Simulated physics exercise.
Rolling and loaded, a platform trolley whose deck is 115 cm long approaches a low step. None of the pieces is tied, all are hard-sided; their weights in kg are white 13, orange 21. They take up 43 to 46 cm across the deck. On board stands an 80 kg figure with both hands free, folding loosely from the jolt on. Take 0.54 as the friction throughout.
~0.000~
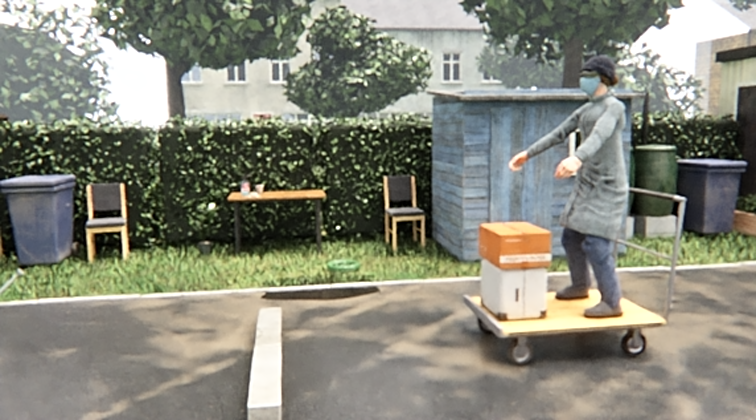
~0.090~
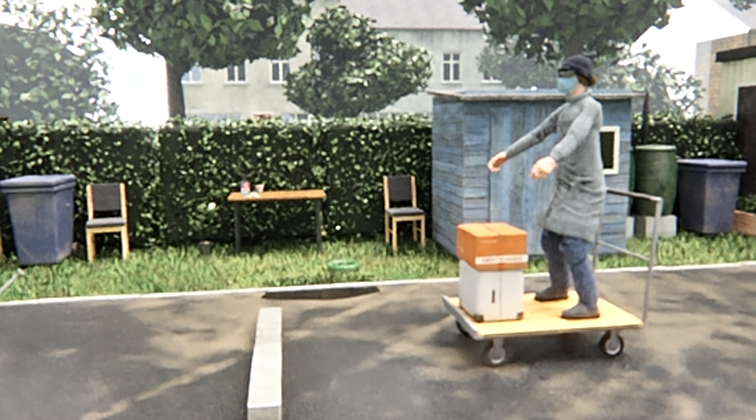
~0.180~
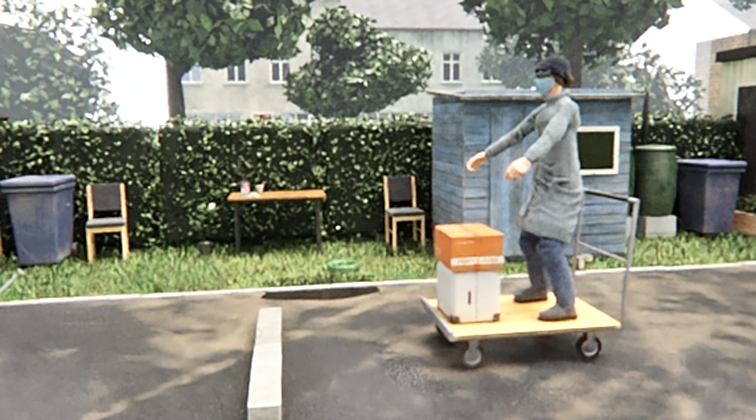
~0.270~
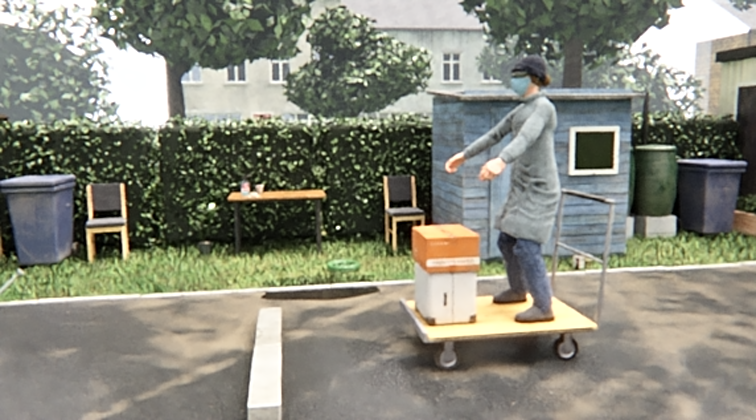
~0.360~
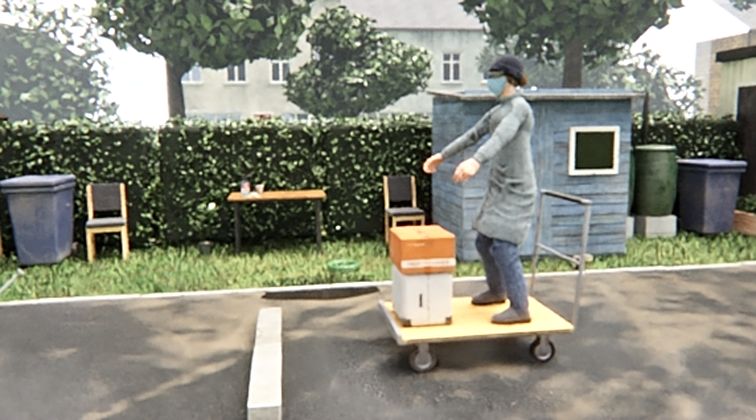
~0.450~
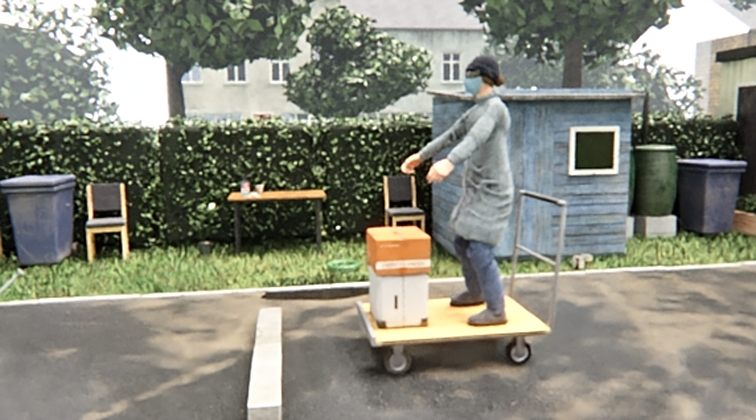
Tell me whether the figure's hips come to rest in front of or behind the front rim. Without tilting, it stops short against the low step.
Behind it.
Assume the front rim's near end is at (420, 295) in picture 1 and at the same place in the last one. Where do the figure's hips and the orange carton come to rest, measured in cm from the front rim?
Hips 90 behind, orange 10 behind.
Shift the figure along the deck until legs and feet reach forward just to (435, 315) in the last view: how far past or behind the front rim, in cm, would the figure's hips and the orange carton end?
Result: Hips 100 cm beyond the rim; orange 100 cm beyond it.
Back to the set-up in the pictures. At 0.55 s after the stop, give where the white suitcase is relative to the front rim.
Roughly 20 cm short of the front rim.
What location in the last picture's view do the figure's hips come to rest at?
Roughly at (333, 258).
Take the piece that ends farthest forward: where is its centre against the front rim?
Result: Centre approx. 90 cm past the front rim.
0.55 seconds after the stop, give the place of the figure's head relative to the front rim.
Position: Around 30 cm past the rim.
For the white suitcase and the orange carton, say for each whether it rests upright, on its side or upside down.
At rest: White upright, orange upside down.
After 0.80 s the deck stops.
After 1.05 s the figure's hips are 47 cm behind the rim, near (334, 226) in the last picture's view.
After 1.35 s the figure's hips are 43 cm behind the rim, near (328, 255) in the last picture's view.
After 1.80 s the figure's hips are 35 cm behind the rim, near (318, 254) in the last picture's view.
At rest, 4.4 s, past the rim, orange carton; behind it, white suitcase and the figure's hips.
